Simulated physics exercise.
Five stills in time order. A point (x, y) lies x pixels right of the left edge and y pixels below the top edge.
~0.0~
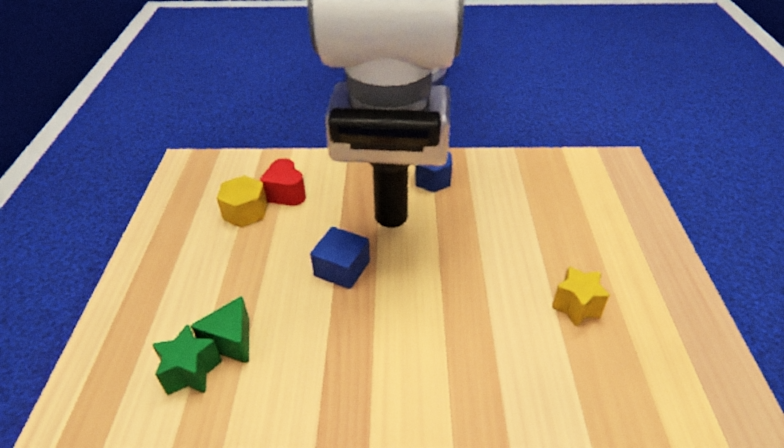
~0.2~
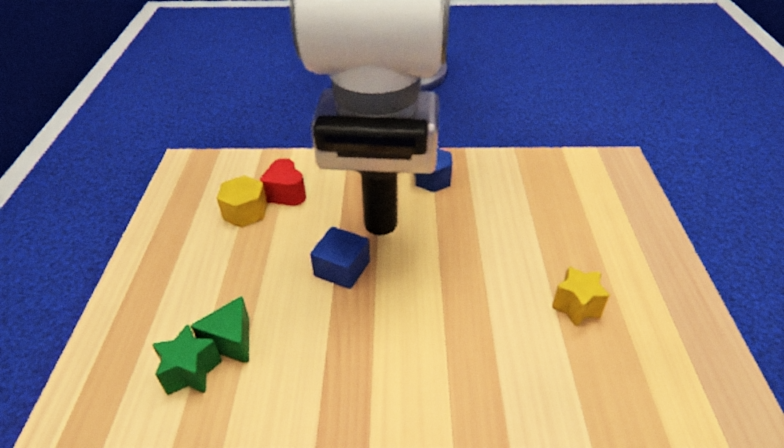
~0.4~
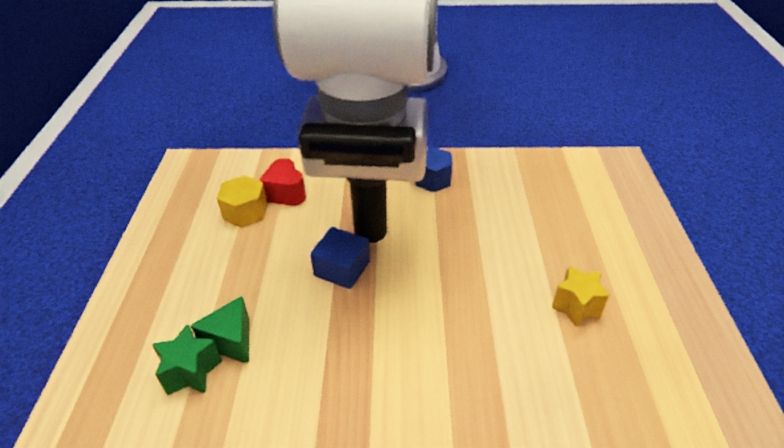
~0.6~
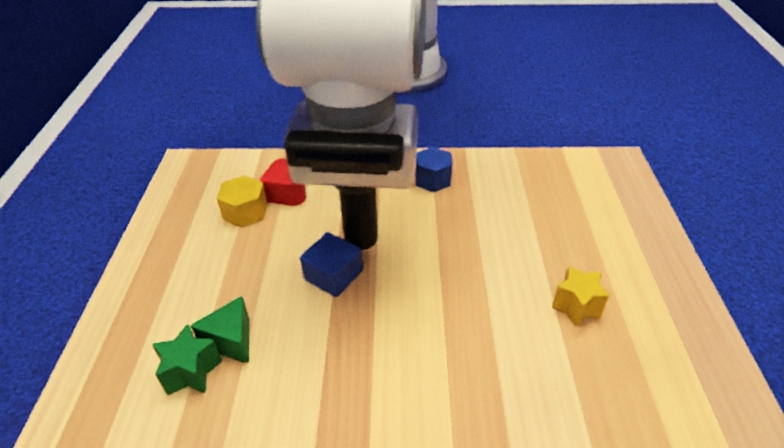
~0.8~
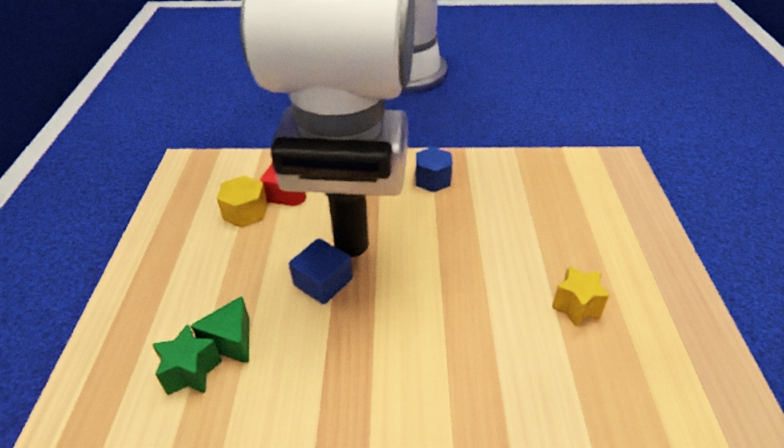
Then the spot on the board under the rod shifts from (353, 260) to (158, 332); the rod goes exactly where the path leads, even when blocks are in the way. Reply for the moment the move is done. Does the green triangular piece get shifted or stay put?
That block will leave its spot.
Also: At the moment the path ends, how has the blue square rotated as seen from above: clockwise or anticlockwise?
It is turned anticlockwise.
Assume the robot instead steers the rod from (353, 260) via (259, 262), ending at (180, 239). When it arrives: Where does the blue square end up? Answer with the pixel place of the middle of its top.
The middle of its upper face should be somewhere near (295, 271).
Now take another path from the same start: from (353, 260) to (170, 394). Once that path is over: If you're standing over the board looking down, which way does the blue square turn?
Spins clockwise.
What follows on the original path. One third of the way, rod at (289, 268); green star at (176, 354); green triangular piece at (217, 324); blue square at (264, 290).
Two thirds of the way, rod at (223, 292); green star at (148, 398), turned 50° anticlockwise; green triangular piece at (167, 353), turned 50° anticlockwise; blue square at (194, 318).
At the end, rod at (151, 317); green star at (143, 431), turned 85° anticlockwise; green triangular piece at (129, 389), turned 85° anticlockwise; blue square at (132, 349), turned 45° anticlockwise.
